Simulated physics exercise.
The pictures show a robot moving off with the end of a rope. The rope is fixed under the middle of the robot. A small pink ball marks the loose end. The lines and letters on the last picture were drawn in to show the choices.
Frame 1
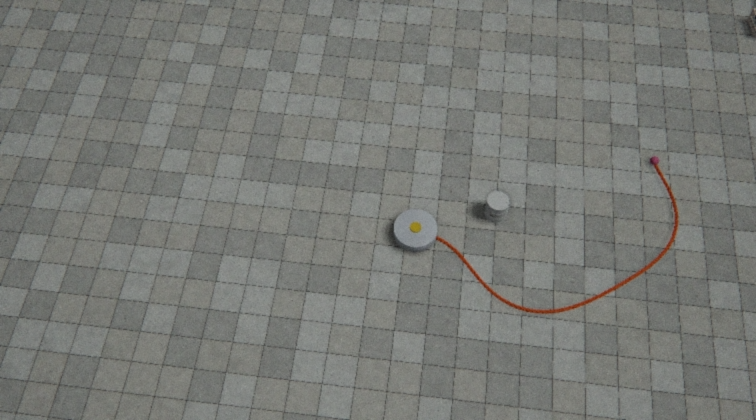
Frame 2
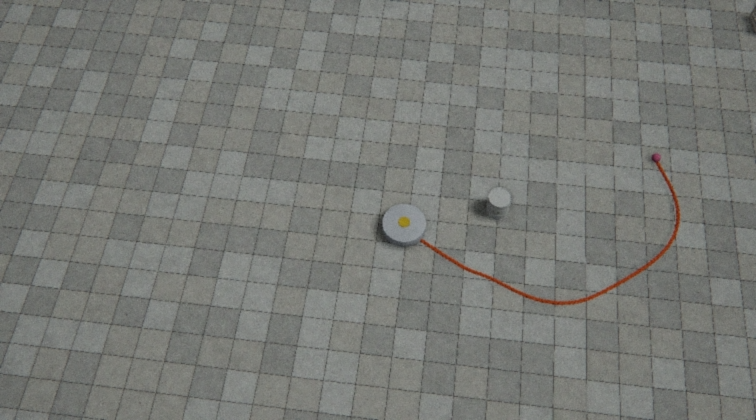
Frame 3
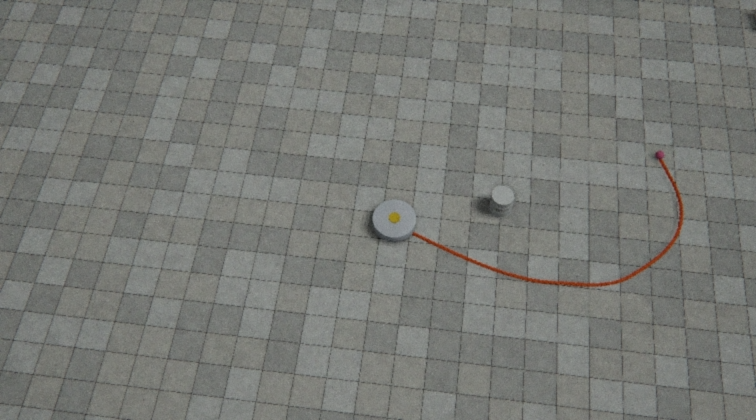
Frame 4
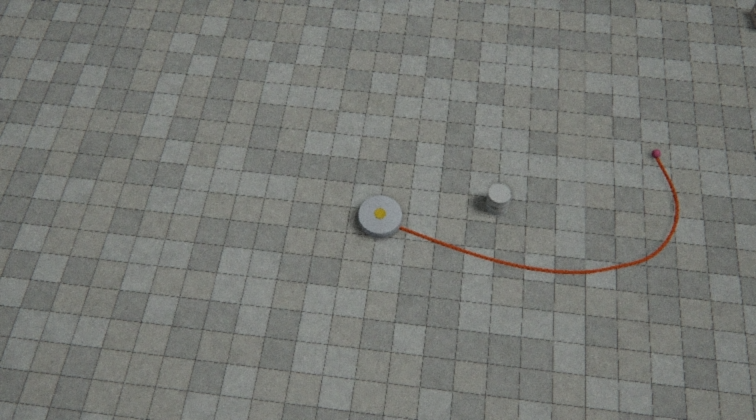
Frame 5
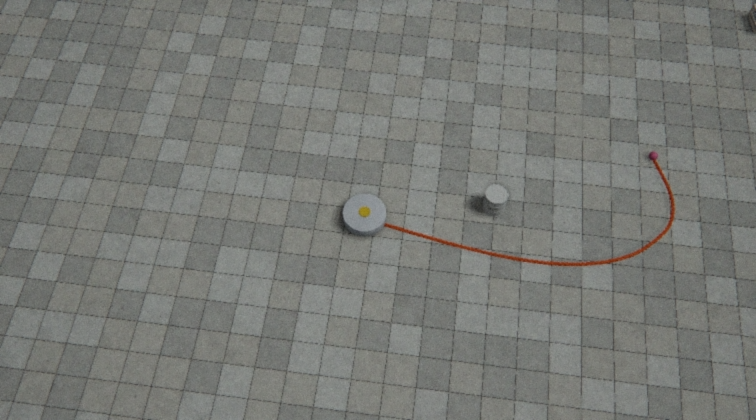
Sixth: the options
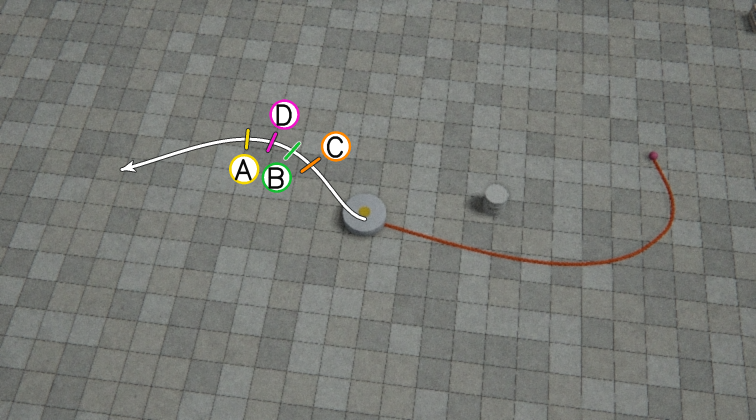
At the start, a round white robot with a yellow dot sits on a tiled floor beside a small white keg, an orange rope curving from it in a deep bend to the right. The robot moves a short way left, drawing the near part of the rope straighter, while the keg stays put.
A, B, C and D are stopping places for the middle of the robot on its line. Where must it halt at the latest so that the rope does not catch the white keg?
All is well up to C.
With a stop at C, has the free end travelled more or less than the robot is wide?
Less.
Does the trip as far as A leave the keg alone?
No.
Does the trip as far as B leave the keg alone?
No.
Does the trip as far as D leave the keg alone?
For that mark, no.
On the marked copy, A at (247, 139); B at (292, 151); C at (311, 165); D at (272, 142); the route from (365, 219) via (262, 140) to (122, 170).
Taking C. A third of the way, robot (342, 199), middle of the rope (544, 250), free end (654, 158).
Two thirds of the way, robot (325, 178), middle of the rope (522, 238), free end (656, 161).
When it is over, robot (310, 161), middle of the rope (502, 225), free end (658, 166); nothing has been touched.
As for the rest, A brings the rope against the keg; B brings the rope against the keg; D brings the rope against the keg.
